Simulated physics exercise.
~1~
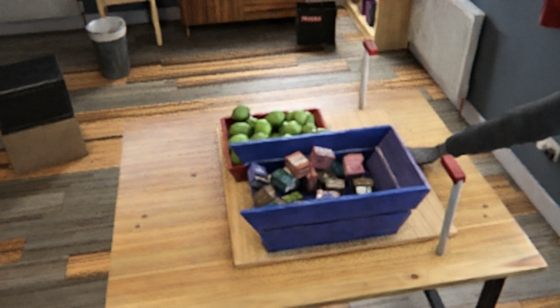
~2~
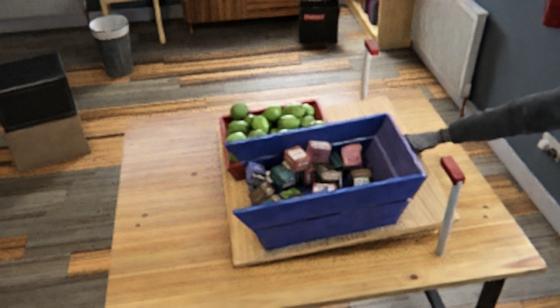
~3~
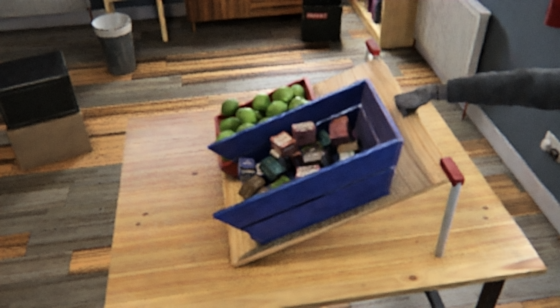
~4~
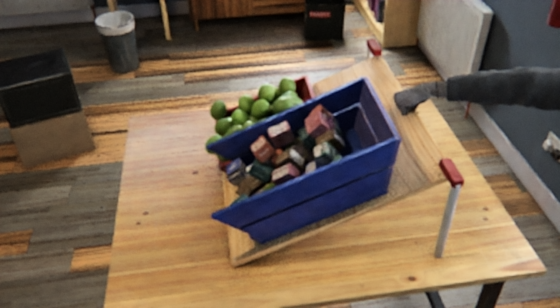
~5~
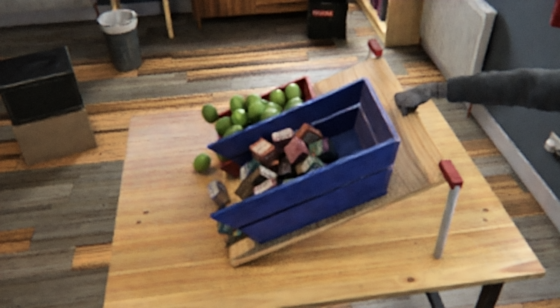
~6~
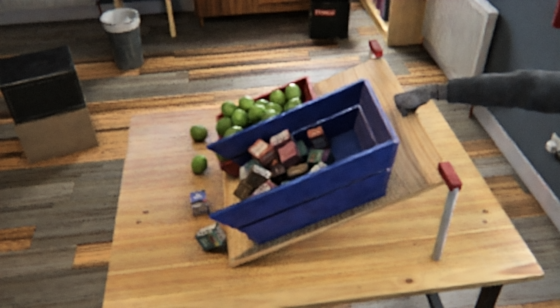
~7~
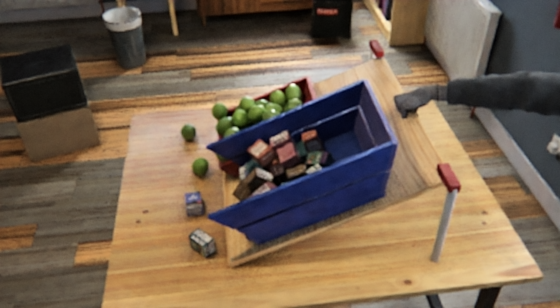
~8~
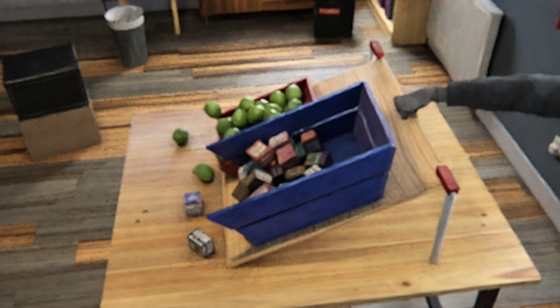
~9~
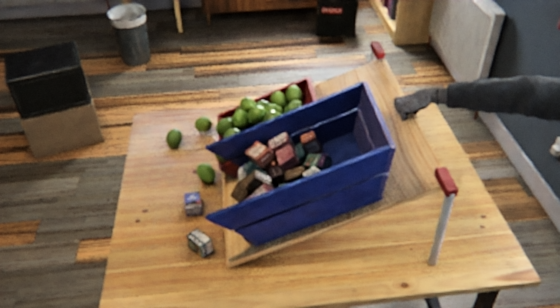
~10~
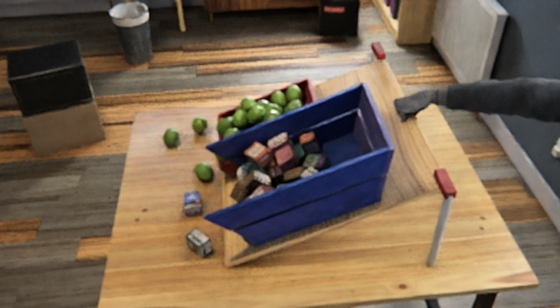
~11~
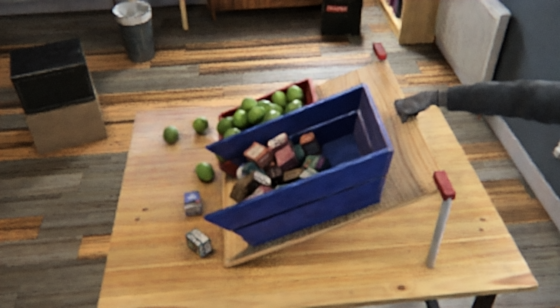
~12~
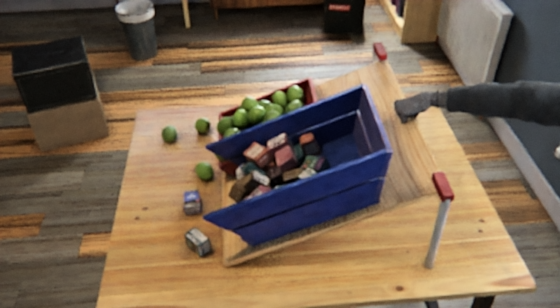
Blue basket of small cartons and red basket of green fruit tilting as a gloved hand lifts their board, spilling several pieces.
